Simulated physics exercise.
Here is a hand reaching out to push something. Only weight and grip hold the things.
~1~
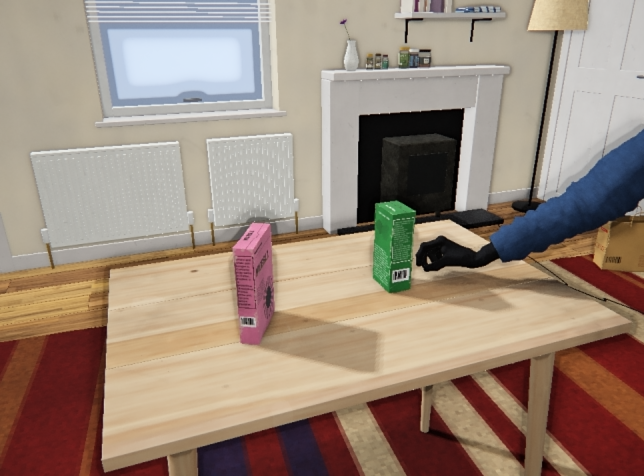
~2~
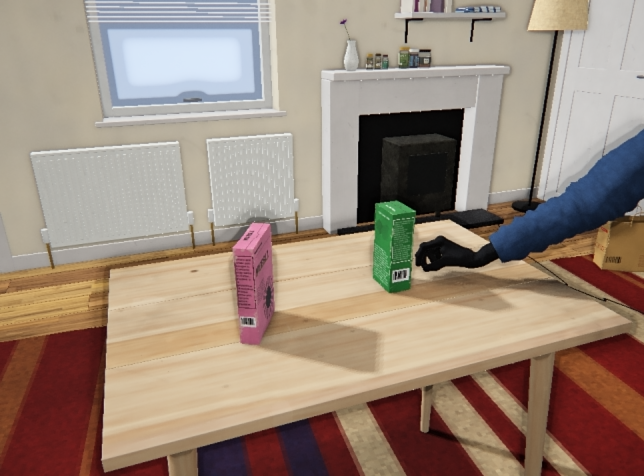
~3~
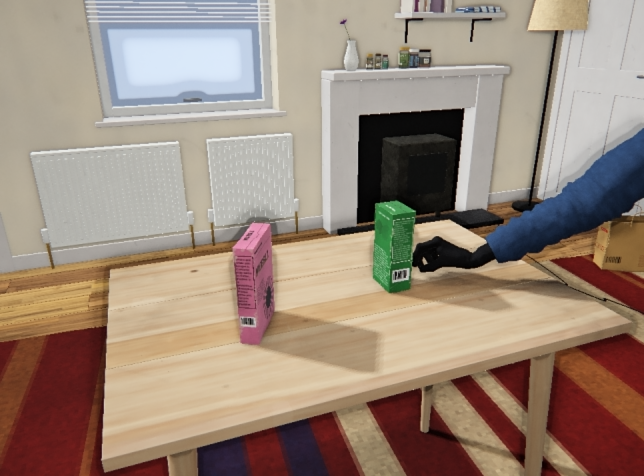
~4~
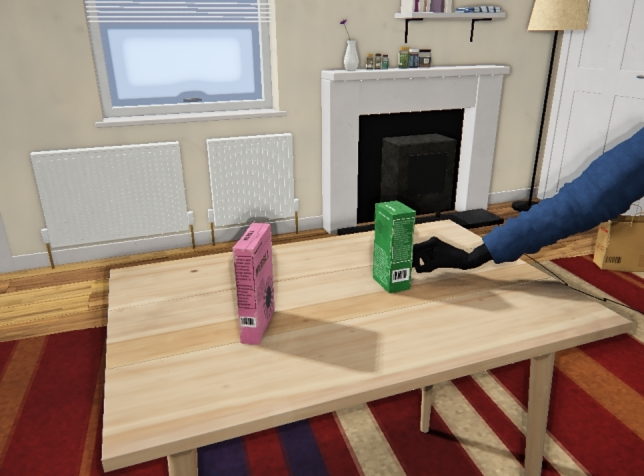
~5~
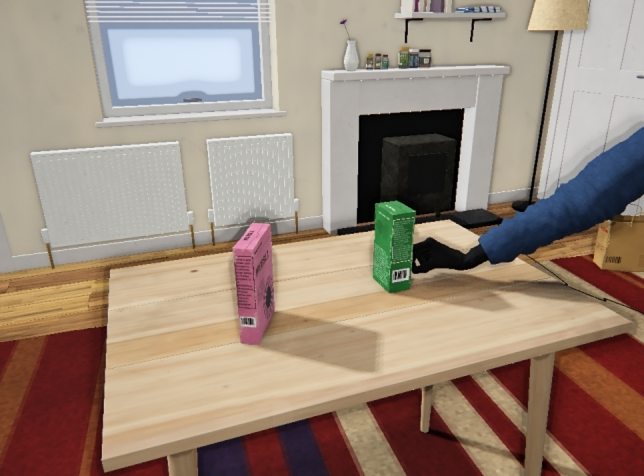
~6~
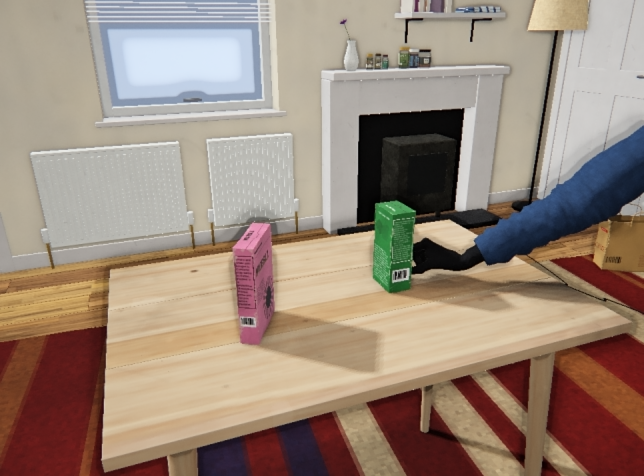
A blue-sleeved arm with a black hand reaches in from the right over a pale wooden table, seen from slightly above in a living room with a fireplace, radiators and a striped rug. A green carton stands near the hand, and a pink box stands to its left. The hand shifts slightly beside the green carton, while both boxes and the camera stay still.
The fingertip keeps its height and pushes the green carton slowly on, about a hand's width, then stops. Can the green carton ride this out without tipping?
The green carton is still upright.
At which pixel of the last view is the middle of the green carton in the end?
Around (344, 255).
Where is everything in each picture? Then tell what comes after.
The first frame shows green carton (393, 247).
The second frame shows green carton (393, 247).
The third frame shows green carton (393, 247).
The fourth frame shows green carton (393, 247).
The fifth frame shows green carton (393, 247).
The sixth frame shows green carton (393, 247).
Then, 0.30 s later than the last frame, green carton moved a little near (381, 248).
Then, 0.60 s later than the last frame, green carton moved about its own width near (367, 251).
Then, 1.00 s later than the last frame, green carton moved about its own width near (349, 254).
When it is over, moved from the start, green carton. End places, in pixels of the last picture, green carton near (344, 254).
